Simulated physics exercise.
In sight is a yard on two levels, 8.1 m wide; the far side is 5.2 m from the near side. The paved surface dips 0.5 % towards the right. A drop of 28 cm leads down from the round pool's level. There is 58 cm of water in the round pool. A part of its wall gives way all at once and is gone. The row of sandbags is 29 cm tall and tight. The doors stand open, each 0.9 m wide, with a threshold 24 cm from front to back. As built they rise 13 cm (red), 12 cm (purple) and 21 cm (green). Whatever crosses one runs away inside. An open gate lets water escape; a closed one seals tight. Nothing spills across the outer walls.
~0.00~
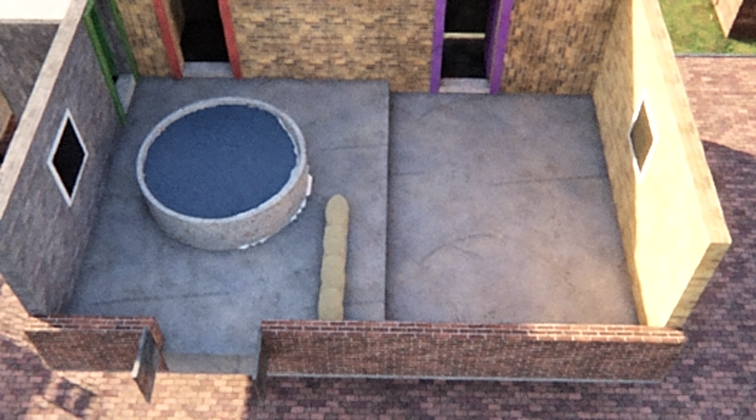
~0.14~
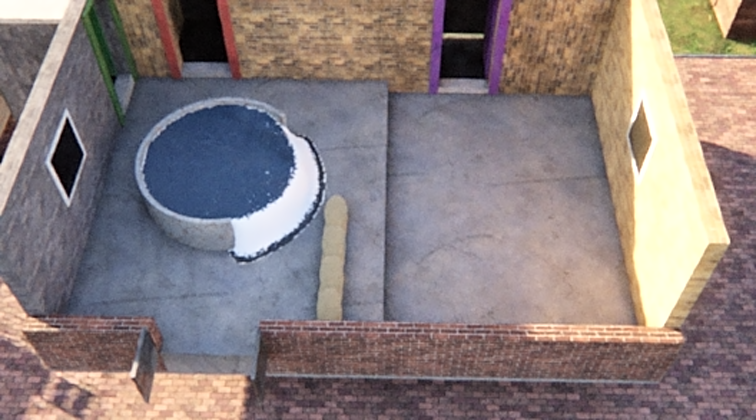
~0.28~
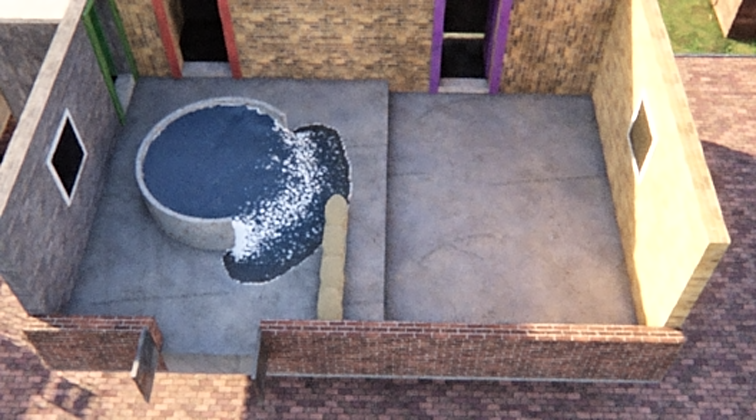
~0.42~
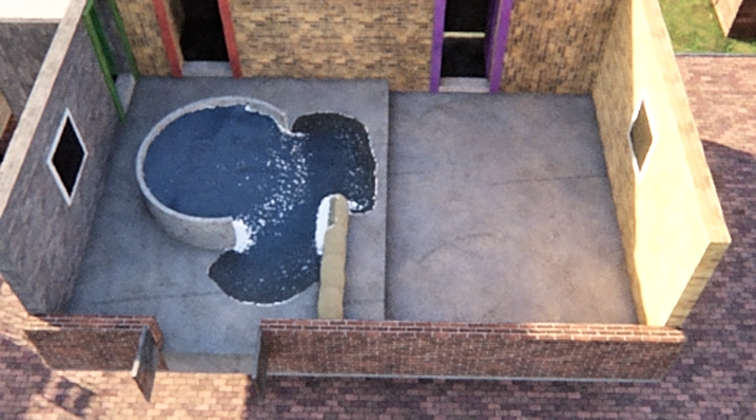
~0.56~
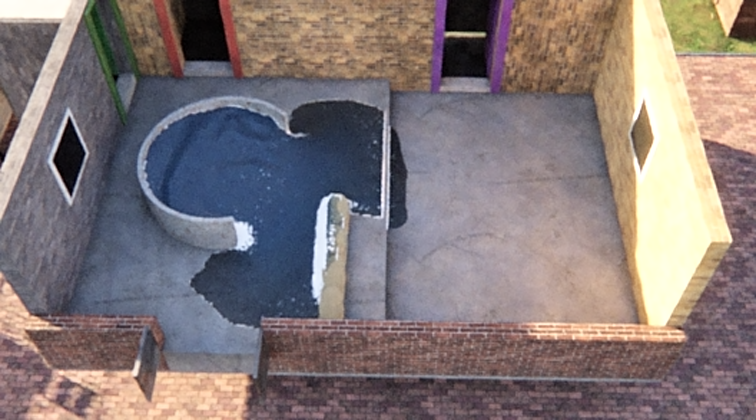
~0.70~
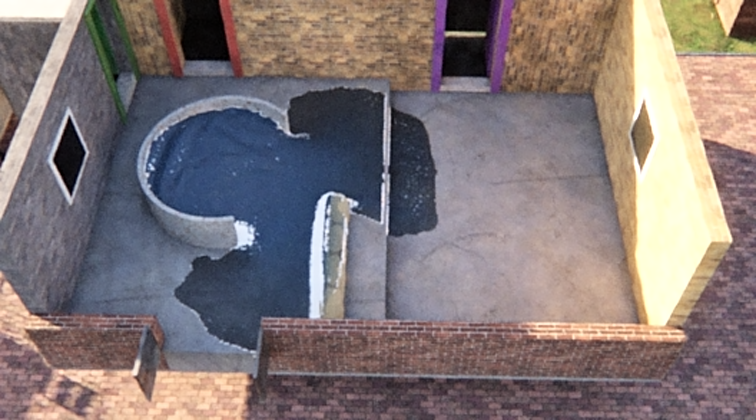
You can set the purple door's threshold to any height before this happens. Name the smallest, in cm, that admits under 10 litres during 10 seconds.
Some 8.5 cm above the ground.
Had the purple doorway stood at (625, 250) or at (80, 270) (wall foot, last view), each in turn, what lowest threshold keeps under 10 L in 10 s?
Roughly 12.5 and 8.5 cm.
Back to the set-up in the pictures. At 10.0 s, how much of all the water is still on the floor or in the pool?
Roughly 86 in a hundred.
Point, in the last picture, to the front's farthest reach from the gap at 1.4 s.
Around (515, 98).
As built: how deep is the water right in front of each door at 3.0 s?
In cm: Red 0, purple 11, green 0.
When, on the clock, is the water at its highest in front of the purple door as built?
Near 3.2 s.
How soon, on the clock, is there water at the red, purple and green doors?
Red 6.5 s, purple 1.2 s, green 5.5 s.
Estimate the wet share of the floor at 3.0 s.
About 75 per cent.
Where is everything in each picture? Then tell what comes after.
The round pool at (223, 160) is whole and still, 58 cm deep; the purple door at (469, 49) is dry, in the first frame.
Water pours out at (298, 194) and has run 0.3 m, to (310, 145); about 7 cm deep outside, 58 cm at the back, in the second frame.
Water pours out at (298, 195) and has run 0.8 m, to (337, 137); about 9 cm deep outside, 58 cm at the back, in the third frame.
Water pours out at (299, 195) and has run 1.2 m, to (359, 126); about 8 cm deep outside, 58 cm at the back, in the fourth frame.
Water pours out at (300, 195) and has run 1.7 m, to (392, 136); about 6 cm deep outside, 57 cm at the back, in the fifth frame.
The front is at (417, 125), 2.2 m from the gap at (300, 195); 8.1 m2 of floor is wet, 52 cm left at the back; 1.2 m in a straight line remain to the purple door at (470, 48), in the sixth frame.
After 1.4 s water covers 40 % of the floor, deepest (42 cm) near (311, 327); 7 cm at the purple door, 0 litres in over its 12 cm threshold.
After 3.0 s water covers 75 % of the floor, deepest (34 cm) near (586, 99); 11 cm at the purple door, 0 litres in over its 12 cm threshold.
After 10.0 s water covers 90 % of the floor, deepest (12 cm) near (583, 354); 8 cm at the purple door, 0 litres in over its 12 cm threshold.
At the purple door as built, the water arrived by 1.2 s and peaked near 13 cm at 3.2 s.
With a threshold of 7 cm, 24 litres would have come in within the 10 s; with 10 cm, 4 litres. So under 10 litres takes about 8.5 cm.
